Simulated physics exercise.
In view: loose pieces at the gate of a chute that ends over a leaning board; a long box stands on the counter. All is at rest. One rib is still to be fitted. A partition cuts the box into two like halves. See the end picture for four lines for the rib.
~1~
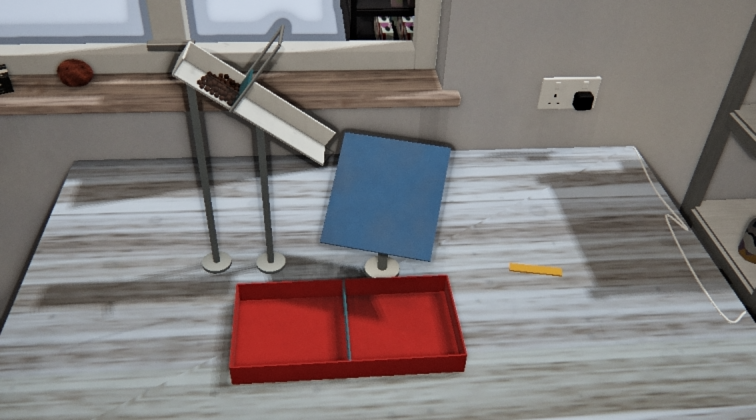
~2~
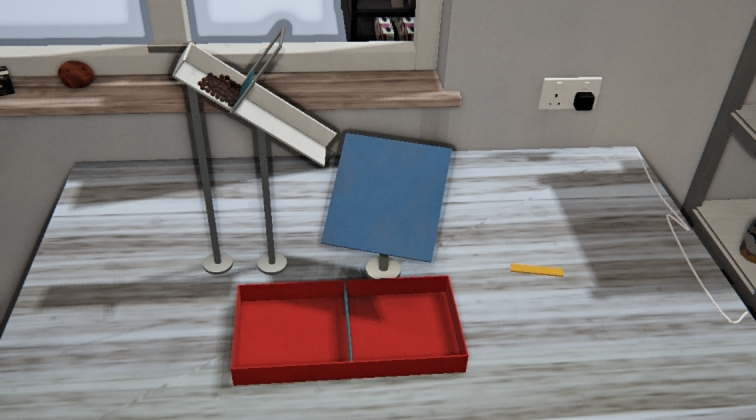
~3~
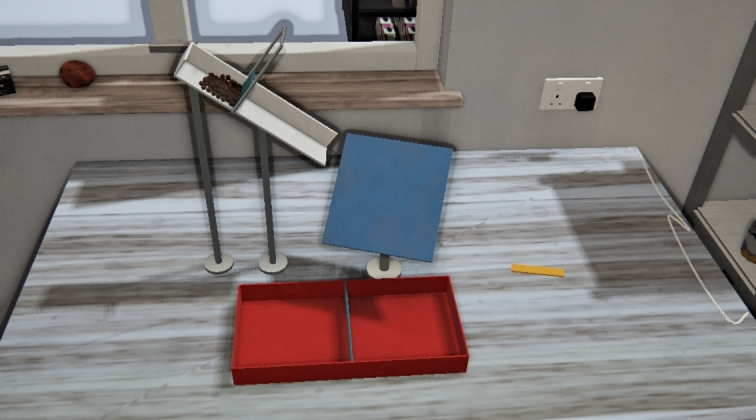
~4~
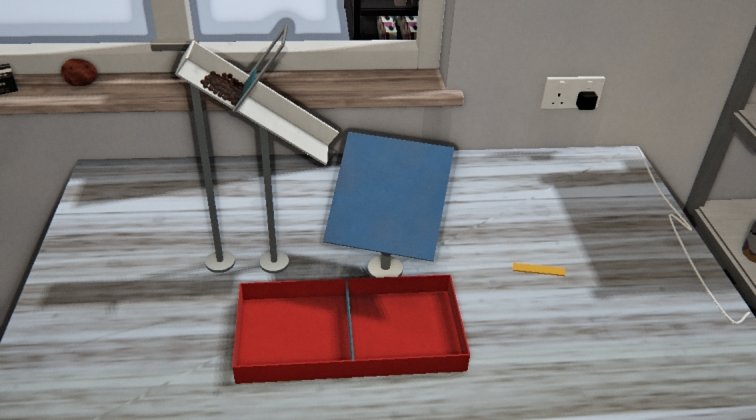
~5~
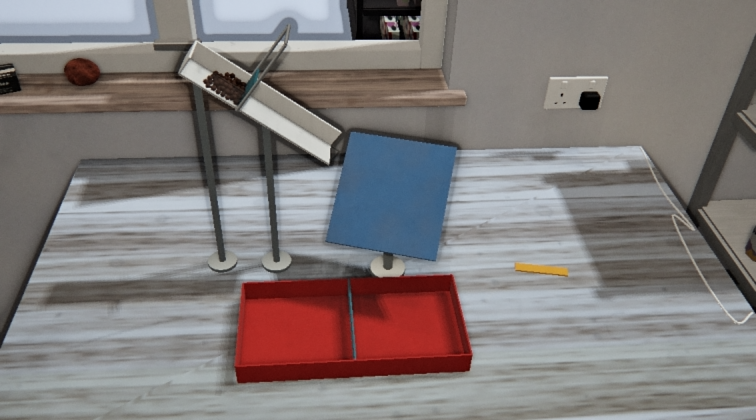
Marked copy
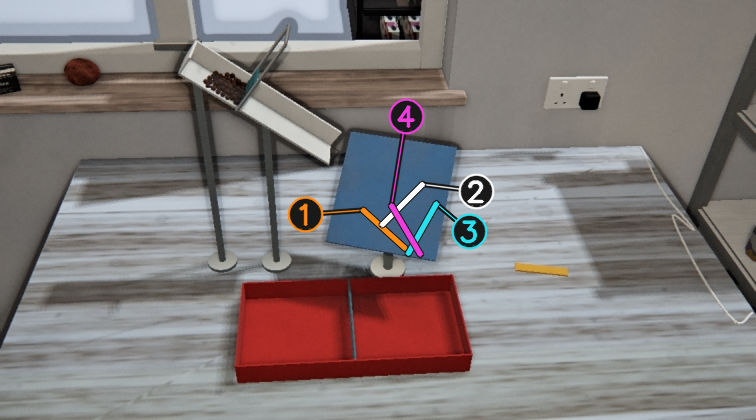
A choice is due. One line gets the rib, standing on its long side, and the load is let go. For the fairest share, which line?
Go for 2.
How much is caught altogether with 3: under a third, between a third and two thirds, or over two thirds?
Over two thirds.
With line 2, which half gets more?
More lands on the left.
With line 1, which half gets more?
Right.
On the marked copy, line 1 from (363, 210) to (404, 248); line 2 from (422, 184) to (382, 224); line 3 from (436, 203) to (408, 253); line 4 from (391, 205) to (420, 254).
With 1, of what is caught, a small part in the left half, most in the right.
With 2, of what is caught, about two thirds in the left half, about a third in the right.
With 3, of what is caught, a small part in the left half, nearly all in the right.
With 4, of what is caught, a small part in the left half, nearly all in the right.
